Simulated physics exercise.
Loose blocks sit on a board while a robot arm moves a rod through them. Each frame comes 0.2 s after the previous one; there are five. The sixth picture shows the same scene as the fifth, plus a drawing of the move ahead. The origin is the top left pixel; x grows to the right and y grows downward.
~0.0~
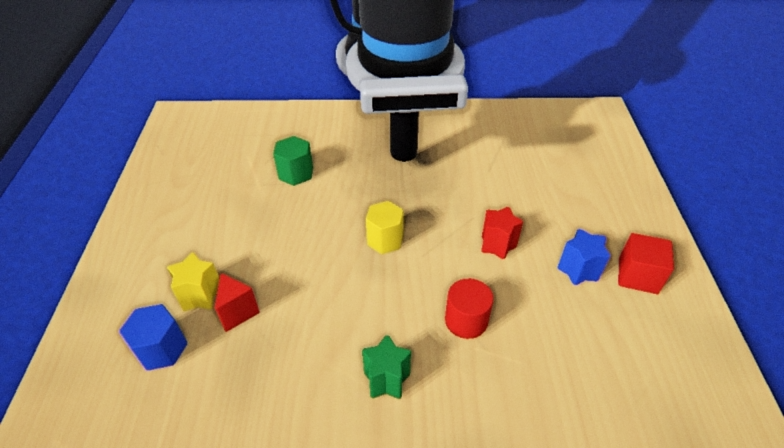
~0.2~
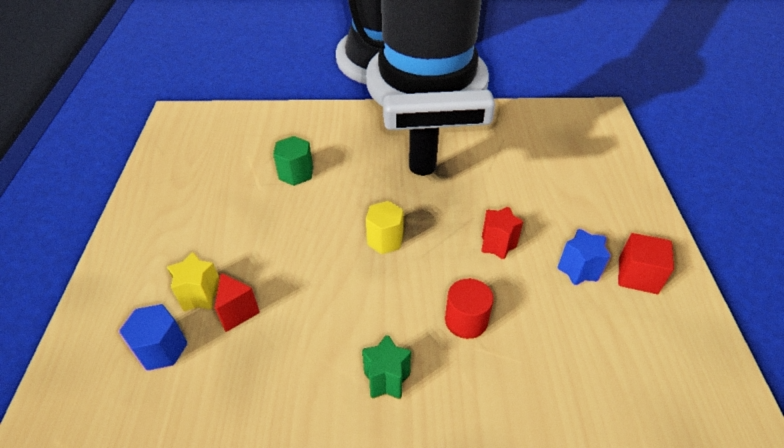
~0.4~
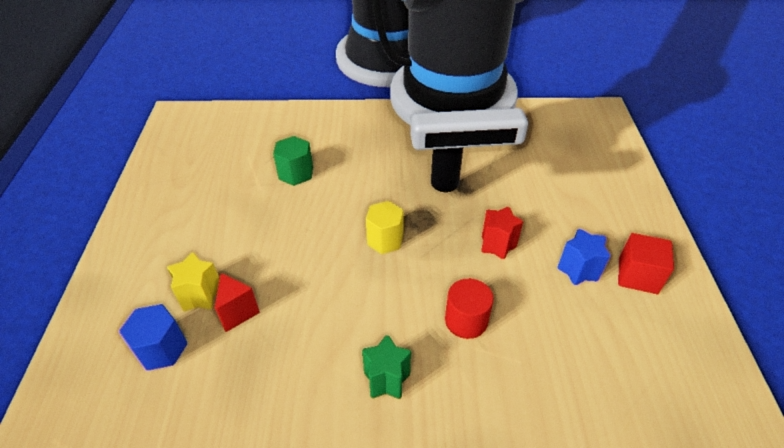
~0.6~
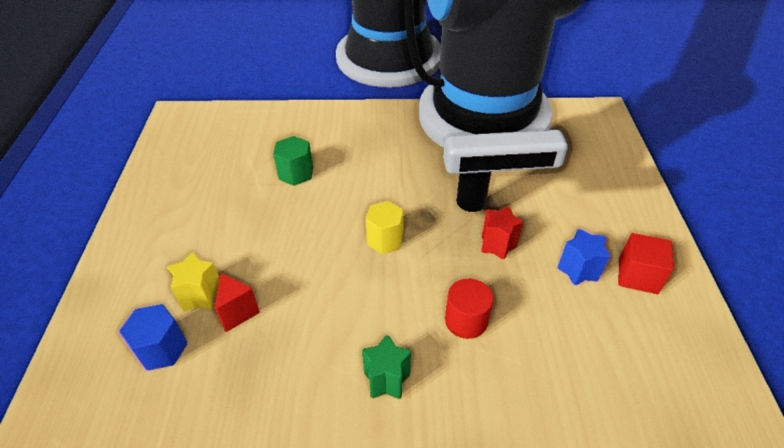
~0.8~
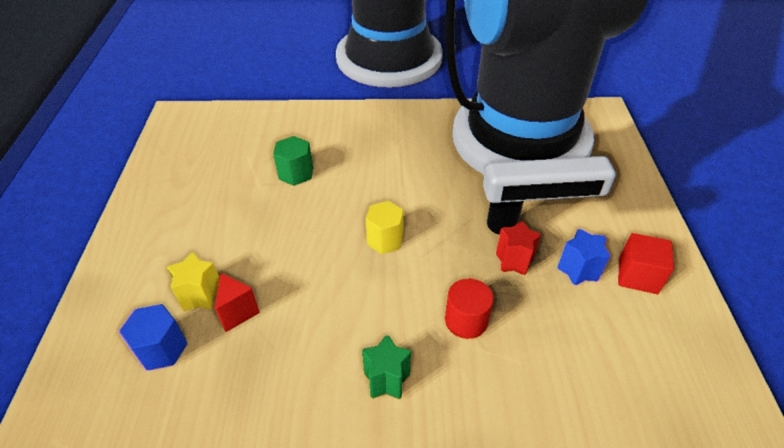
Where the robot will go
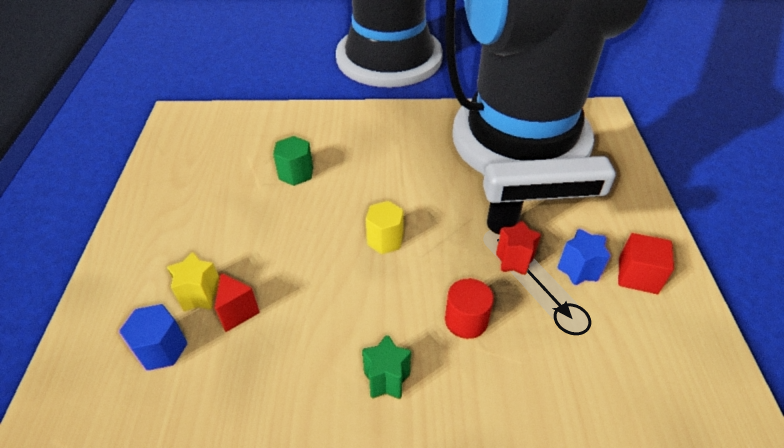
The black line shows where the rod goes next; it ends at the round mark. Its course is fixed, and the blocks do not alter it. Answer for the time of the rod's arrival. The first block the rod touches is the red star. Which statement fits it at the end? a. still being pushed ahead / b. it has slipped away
a
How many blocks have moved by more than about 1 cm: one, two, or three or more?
The number of blocks that move over 1 cm is one.
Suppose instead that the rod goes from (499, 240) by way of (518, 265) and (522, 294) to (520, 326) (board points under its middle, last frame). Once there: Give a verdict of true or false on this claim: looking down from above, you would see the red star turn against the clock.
My answer: True.
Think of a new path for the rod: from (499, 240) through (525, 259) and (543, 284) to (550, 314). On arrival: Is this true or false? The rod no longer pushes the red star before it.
The statement is false.
The line goes straight from (499, 240) to (572, 319).
On the path given first. One third of the way, rod at (526, 249); red star at (547, 262).
Two thirds of the way, rod at (552, 276); red star at (574, 291).
At the end, rod at (579, 304); red star at (602, 323); blue star unmoved.
